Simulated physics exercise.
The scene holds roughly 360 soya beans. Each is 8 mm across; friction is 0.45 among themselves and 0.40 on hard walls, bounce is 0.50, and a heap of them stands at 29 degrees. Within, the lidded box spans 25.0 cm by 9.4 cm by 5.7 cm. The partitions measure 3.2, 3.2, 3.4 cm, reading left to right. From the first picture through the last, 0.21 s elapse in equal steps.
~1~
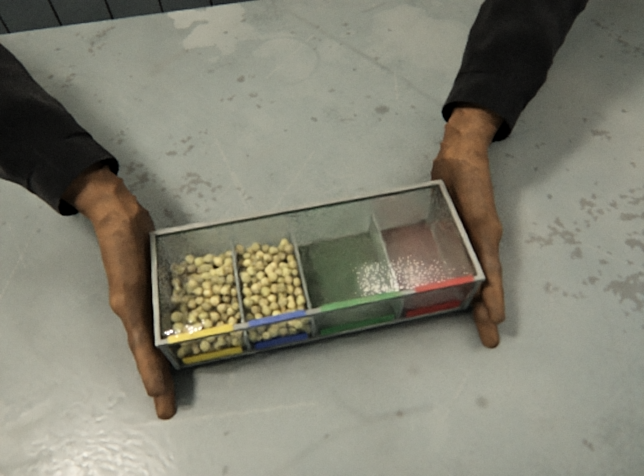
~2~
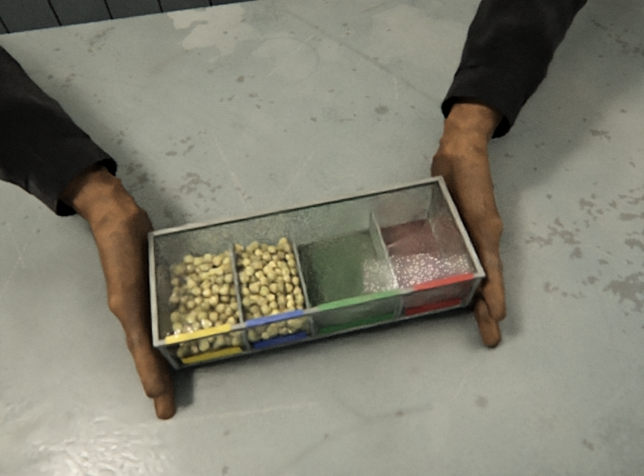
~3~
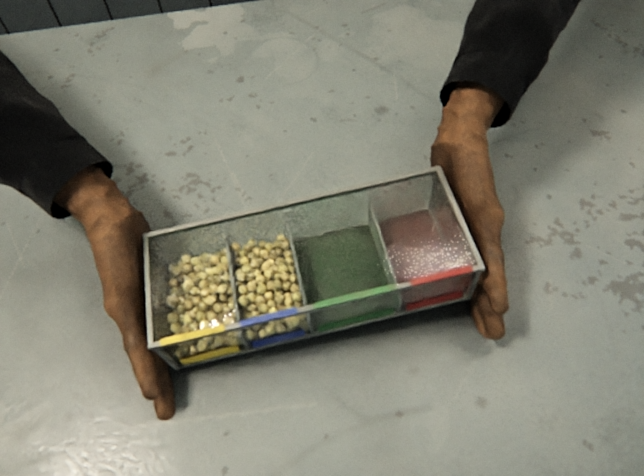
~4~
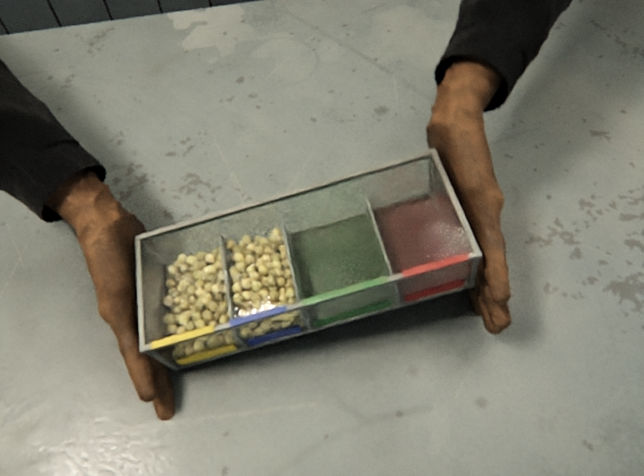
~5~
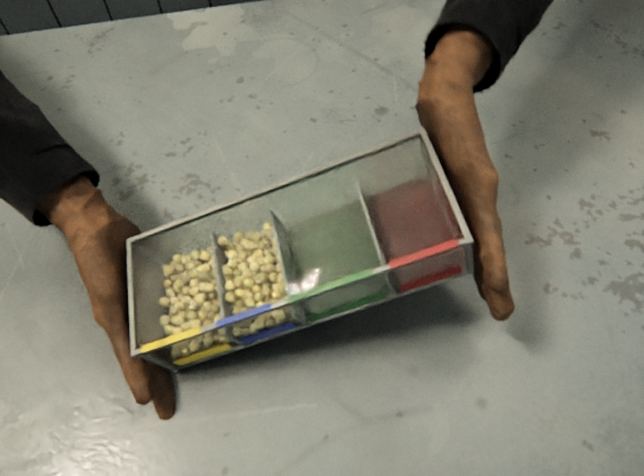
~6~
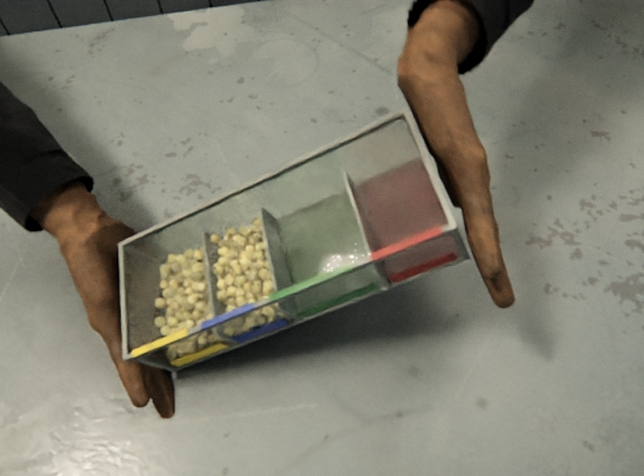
Two hands tilt a clear divided box of beans, raising its right end.
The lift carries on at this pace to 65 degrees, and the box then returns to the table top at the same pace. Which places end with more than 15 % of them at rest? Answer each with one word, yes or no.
Red: No. Blue: Yes. Green: No. Yellow: Yes.
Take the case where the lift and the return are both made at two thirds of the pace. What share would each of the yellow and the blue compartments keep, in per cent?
Final split: Yellow = 55 %, blue = 45 %.
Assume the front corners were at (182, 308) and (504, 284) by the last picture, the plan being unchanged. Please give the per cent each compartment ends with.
That leaves red with 10 percent, blue with 40, green with 20 and yellow with 30 percent.
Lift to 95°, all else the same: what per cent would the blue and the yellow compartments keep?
Result - blue 10 %, yellow 90 %.
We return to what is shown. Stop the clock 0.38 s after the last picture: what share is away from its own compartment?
At that time I'd say around 5 per cent.
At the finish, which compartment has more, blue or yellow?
More settles in the yellow compartment.
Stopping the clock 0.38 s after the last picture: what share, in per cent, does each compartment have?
The split is red at 0, blue at 45, green at 0 and yellow at 55 per cent.
Then, 0.38 s after the last picture, tilt 62 degrees; blue 45 %, yellow 55 %.
Then, 0.63 s after the last picture, tilt 23 degrees; blue 40 %, yellow 60 %.
Then, 0.99 s after the last picture, tilt 0 degrees; blue 40 %, yellow 60 %.
In the end, red 0 %, blue 40 %, green 0 %, yellow 60 %.
